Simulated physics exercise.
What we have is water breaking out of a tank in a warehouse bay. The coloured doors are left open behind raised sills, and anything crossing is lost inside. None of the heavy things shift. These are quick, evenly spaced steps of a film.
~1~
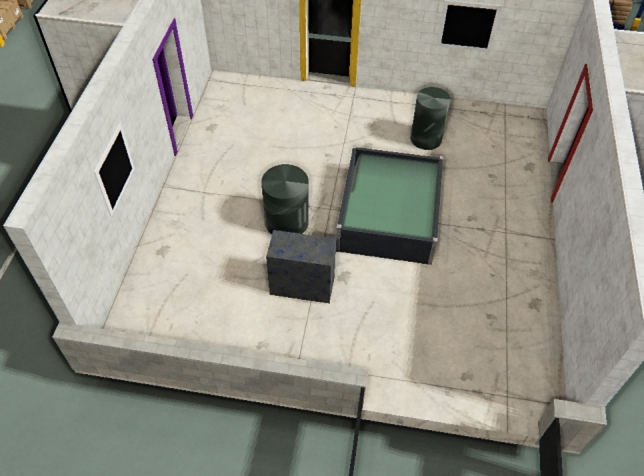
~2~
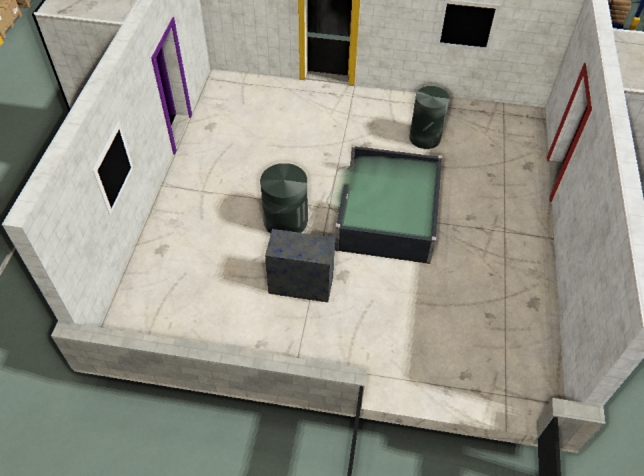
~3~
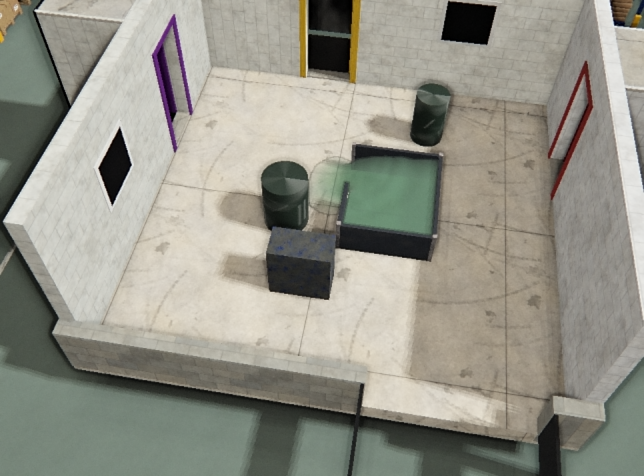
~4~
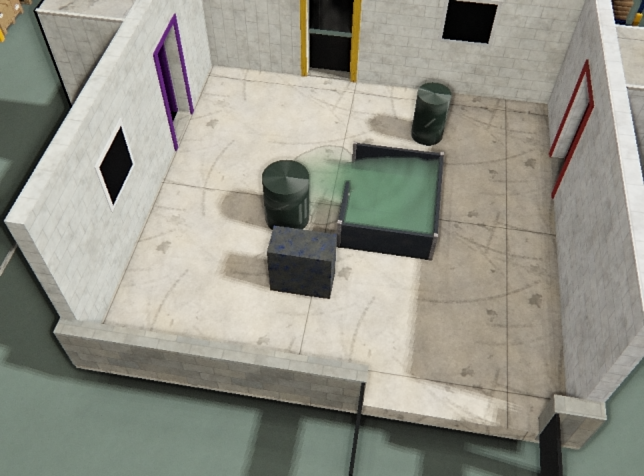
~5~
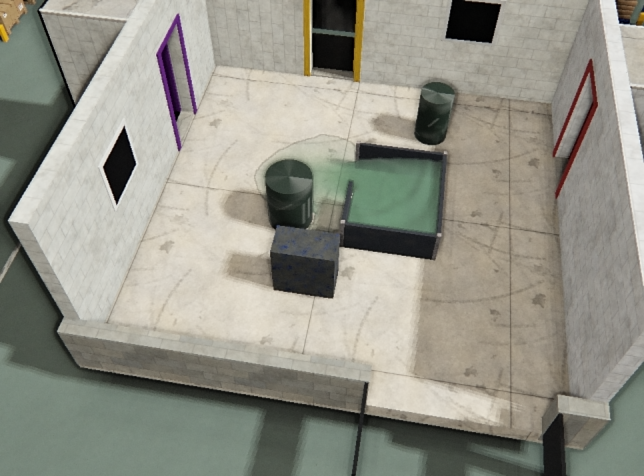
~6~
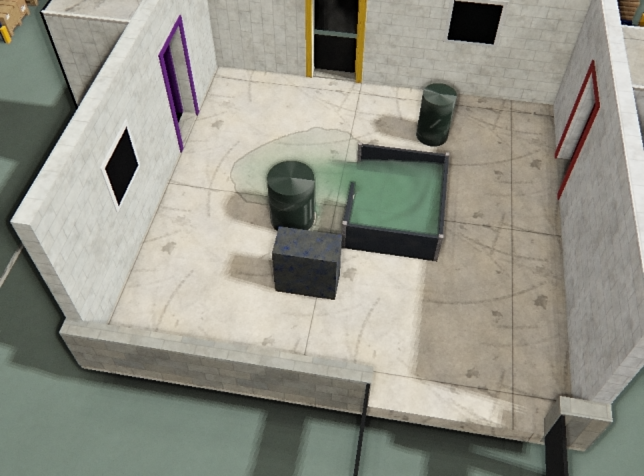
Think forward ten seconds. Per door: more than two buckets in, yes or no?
Purple door yes, yellow door no, red door no.
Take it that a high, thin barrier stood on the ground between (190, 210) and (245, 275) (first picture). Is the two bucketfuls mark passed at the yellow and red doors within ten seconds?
Looks like the yellow door doesn't reach that amount while the red door doesn't reach that amount.
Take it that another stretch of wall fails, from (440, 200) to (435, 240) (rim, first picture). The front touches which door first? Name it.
The red door.
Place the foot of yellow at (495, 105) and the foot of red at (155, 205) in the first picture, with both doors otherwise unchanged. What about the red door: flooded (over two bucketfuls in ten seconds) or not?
Well, in that case the red tops the limit.
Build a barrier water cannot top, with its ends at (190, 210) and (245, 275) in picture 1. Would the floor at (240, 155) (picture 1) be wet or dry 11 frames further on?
Submerged.
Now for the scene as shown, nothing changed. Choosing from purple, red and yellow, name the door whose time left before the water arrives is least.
First comes the purple-painted one.
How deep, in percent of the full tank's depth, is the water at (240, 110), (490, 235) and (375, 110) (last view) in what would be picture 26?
10, 0 and 0 in a hundred, in turn.
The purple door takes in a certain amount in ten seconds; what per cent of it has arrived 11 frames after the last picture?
Roughly 25 %.
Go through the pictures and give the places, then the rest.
In the first frame, the tank at (392, 195) is whole and still.
In the second frame, the front is at (346, 169), out from the gap at (350, 184).
In the third frame, water pours out at (351, 182) and has run to (310, 197).
In the fourth frame, the front is at a hidden place, out from the gap at (352, 181).
In the fifth frame, the front is at (260, 179), out from the gap at (355, 181).
In the sixth frame, the front is at (240, 164), out from the gap at (357, 182).
A moment on, water covers 20 % of the floor; the purple door wet at the sill, nothing in, the yellow door not reached, the red door not reached.
Next, water covers 30 % of the floor; the purple door over two buckets in, the yellow door not reached, the red door not reached.
Then, water covers 35 % of the floor; the purple door over two buckets in, the yellow door wet at the sill, nothing in, the red door not reached.
Later, water covers 50 % of the floor; the purple door far over two buckets in, the yellow door under two buckets in, the red door not reached.
In the end, water covers 75 % of the floor; the purple door far over two buckets in, the yellow door under two buckets in, the red door wet at the sill, nothing in.
